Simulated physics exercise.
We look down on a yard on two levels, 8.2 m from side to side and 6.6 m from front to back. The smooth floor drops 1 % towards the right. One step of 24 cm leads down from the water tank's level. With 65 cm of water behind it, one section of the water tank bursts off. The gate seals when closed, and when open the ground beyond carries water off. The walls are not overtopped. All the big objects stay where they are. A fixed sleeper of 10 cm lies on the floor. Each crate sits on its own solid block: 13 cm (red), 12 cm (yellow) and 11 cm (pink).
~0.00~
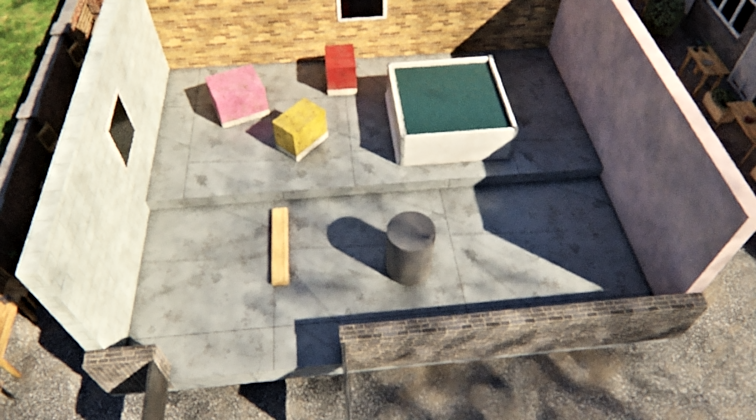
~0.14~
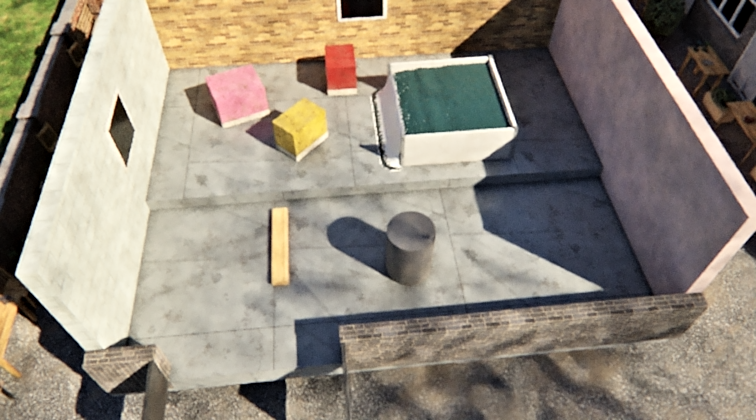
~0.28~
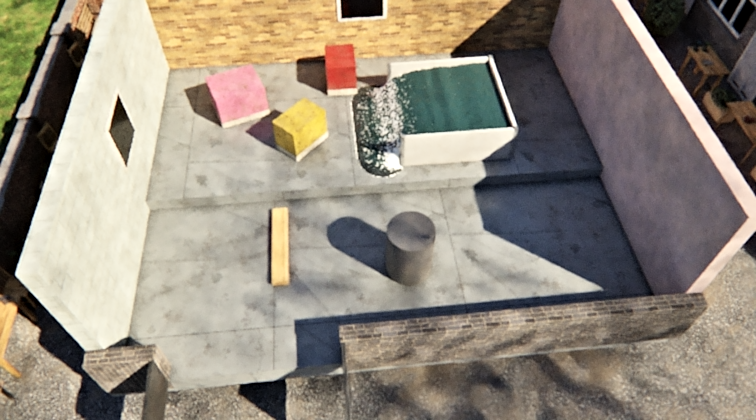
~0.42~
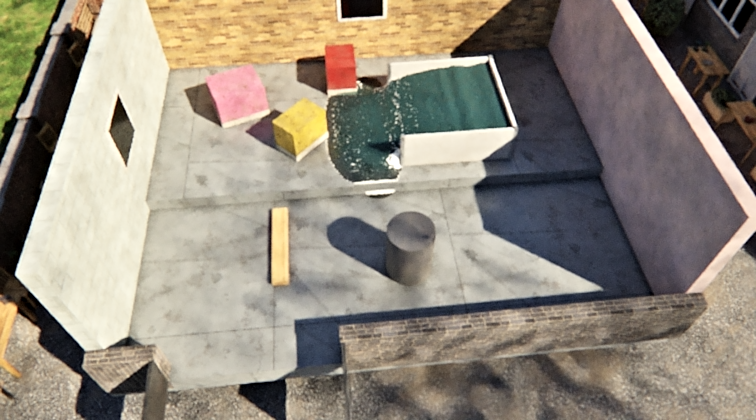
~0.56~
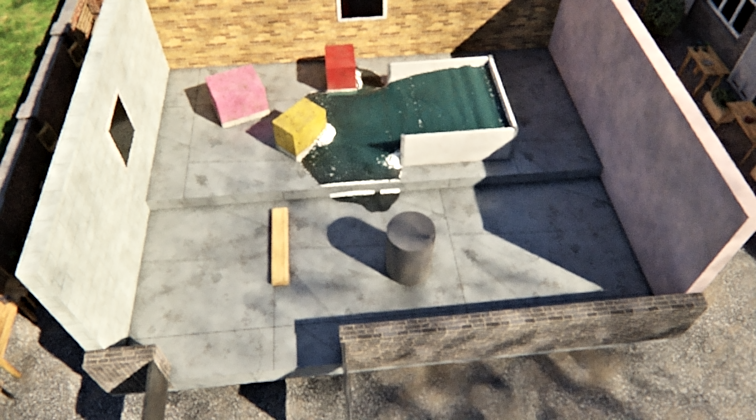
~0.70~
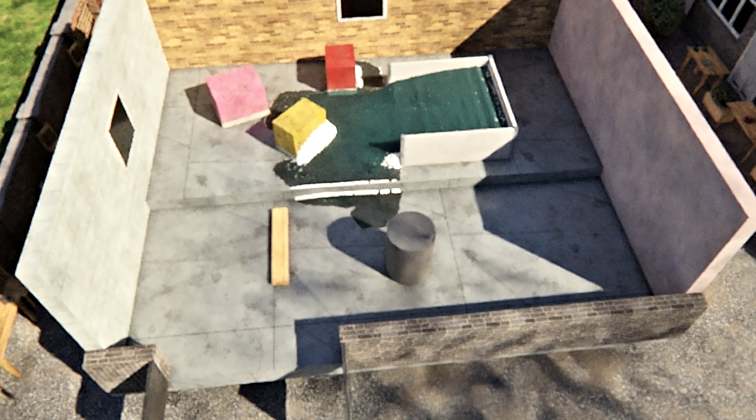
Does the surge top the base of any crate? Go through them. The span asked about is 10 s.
One by one: The red crate gets wet; the yellow crate is soaked; the pink crate is soaked.
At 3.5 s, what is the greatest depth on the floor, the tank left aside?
Roughly 22 cm.
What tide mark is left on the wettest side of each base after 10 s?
Peaks in cm: Red 26, yellow 36, pink 31.
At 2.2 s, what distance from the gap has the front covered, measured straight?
Some 5.8 m out.
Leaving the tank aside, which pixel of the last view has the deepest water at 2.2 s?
Near (273, 66).
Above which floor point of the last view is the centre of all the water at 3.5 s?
At about (312, 149).
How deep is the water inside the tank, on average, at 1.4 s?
Roughly 33 cm on average.
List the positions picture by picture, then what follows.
In the first picture, the water tank at (449, 98) is whole and still, 65 cm deep.
In the second picture, the front is at (397, 168), 1.1 m from the gap at (397, 117); 0.5 m2 of floor is under water; 65 cm left at the back of the water tank.
In the third picture, the front is at (375, 172), 1.3 m from the gap at (397, 119); 1.5 m2 of floor is under water; 65 cm left at the back of the water tank.
In the fourth picture, the front is at (363, 183), 1.6 m from the gap at (397, 120); 2.9 m2 of floor is under water; 65 cm left at the back of the water tank.
In the fifth picture, the front is at (308, 97), 2.0 m from the gap at (397, 121); 4.2 m2 of floor is under water; 59 cm left at the back of the water tank.
In the sixth picture, water pours out at (397, 121) and has run 2.5 m, to (272, 111); deepest outside 47 cm, 54 cm at the water tank's back.
After 1.4 s water covers 20 % of the floor and is deepest (40 cm) near (329, 133); red plinth reached, yellow plinth reached, pink plinth reached.
After 2.2 s water covers 45 % of the floor and is deepest (37 cm) near (273, 66); red plinth reached, yellow plinth reached, pink plinth reached.
After 3.5 s water covers 60 % of the floor and is deepest (22 cm) near (168, 77); red plinth reached, yellow plinth reached, pink plinth reached.
After 6.0 s water covers 75 % of the floor and is deepest (14 cm) near (345, 348); red plinth reached, yellow plinth reached, pink plinth reached.
After 10.0 s water covers 90 % of the floor and is deepest (10 cm) near (635, 270); highest at the red plinth 26 cm, highest at the yellow plinth 36 cm, highest at the pink plinth 31 cm.
